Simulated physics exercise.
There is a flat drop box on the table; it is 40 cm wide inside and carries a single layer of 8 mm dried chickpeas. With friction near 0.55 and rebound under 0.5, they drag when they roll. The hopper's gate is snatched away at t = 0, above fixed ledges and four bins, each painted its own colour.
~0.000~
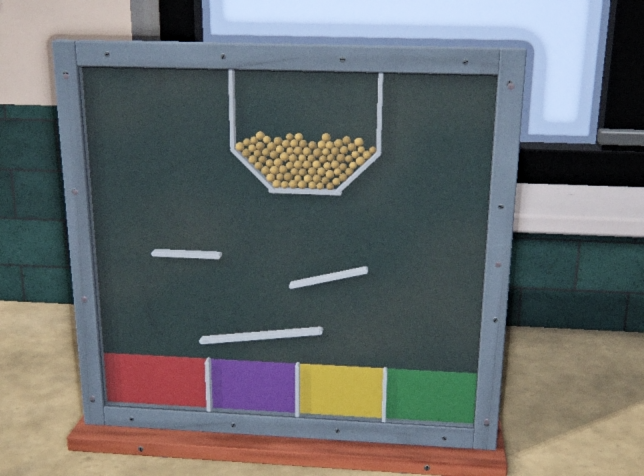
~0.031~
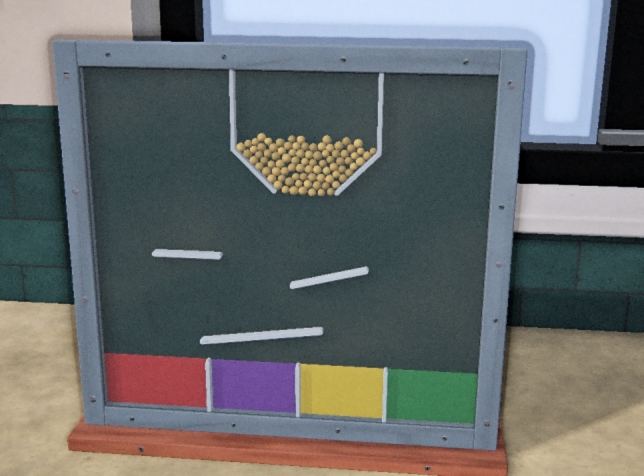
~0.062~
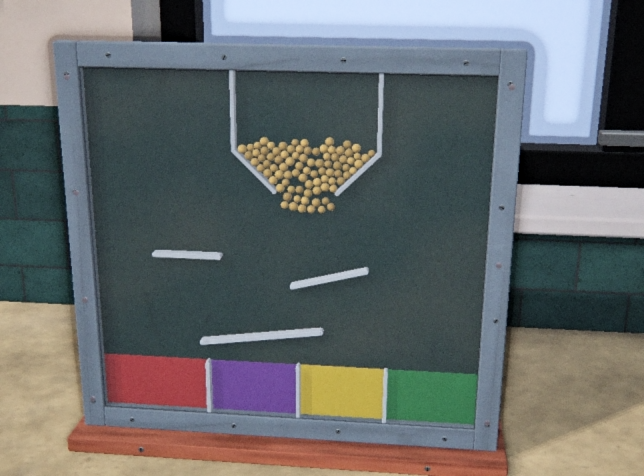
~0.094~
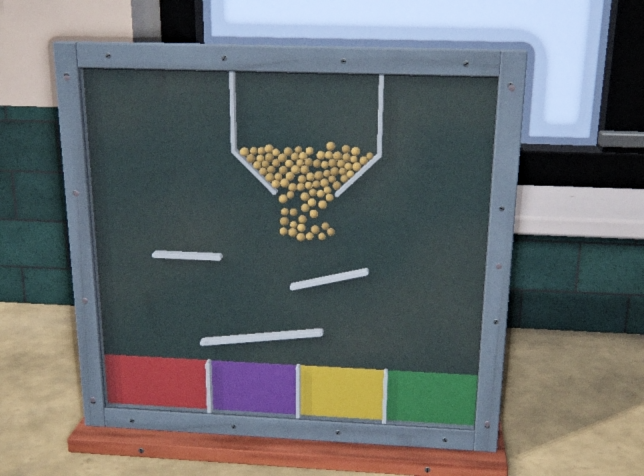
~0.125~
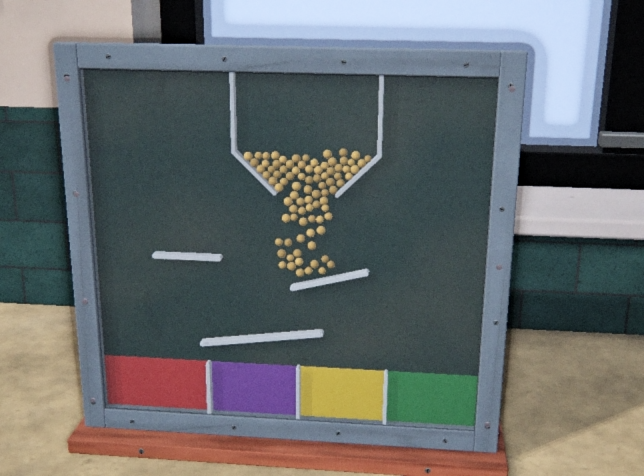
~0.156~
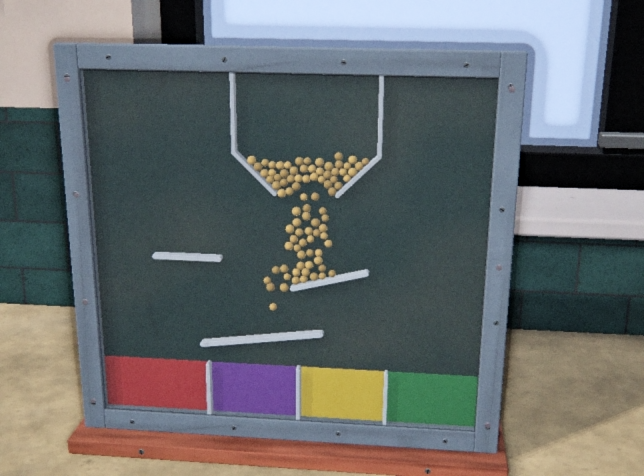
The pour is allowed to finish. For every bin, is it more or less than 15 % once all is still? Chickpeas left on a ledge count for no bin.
When the load has come to rest, green bin ends lower, yellow bin ends lower, purple bin ends lower, and red bin ends higher than 15 %.
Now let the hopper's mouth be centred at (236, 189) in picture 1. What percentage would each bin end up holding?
Final per cent - green bin: 0, yellow bin: 5, purple bin: 0, red bin: 45.
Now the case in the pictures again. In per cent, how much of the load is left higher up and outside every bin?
55 %.
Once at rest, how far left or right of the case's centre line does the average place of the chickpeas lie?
On average the load ends up close to 7 cm to the left of the middle.
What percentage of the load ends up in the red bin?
Share: Around 45 %.
After 0.24 s 65 % have left the hopper; down in the bins, nothing yet.
After 0.55 s 100 % have left the hopper; down in the bins, red 20 %.
At rest by 4.0 s, green 0 %, yellow 0 %, purple 0 %, red 45 %, left higher up 55 %.
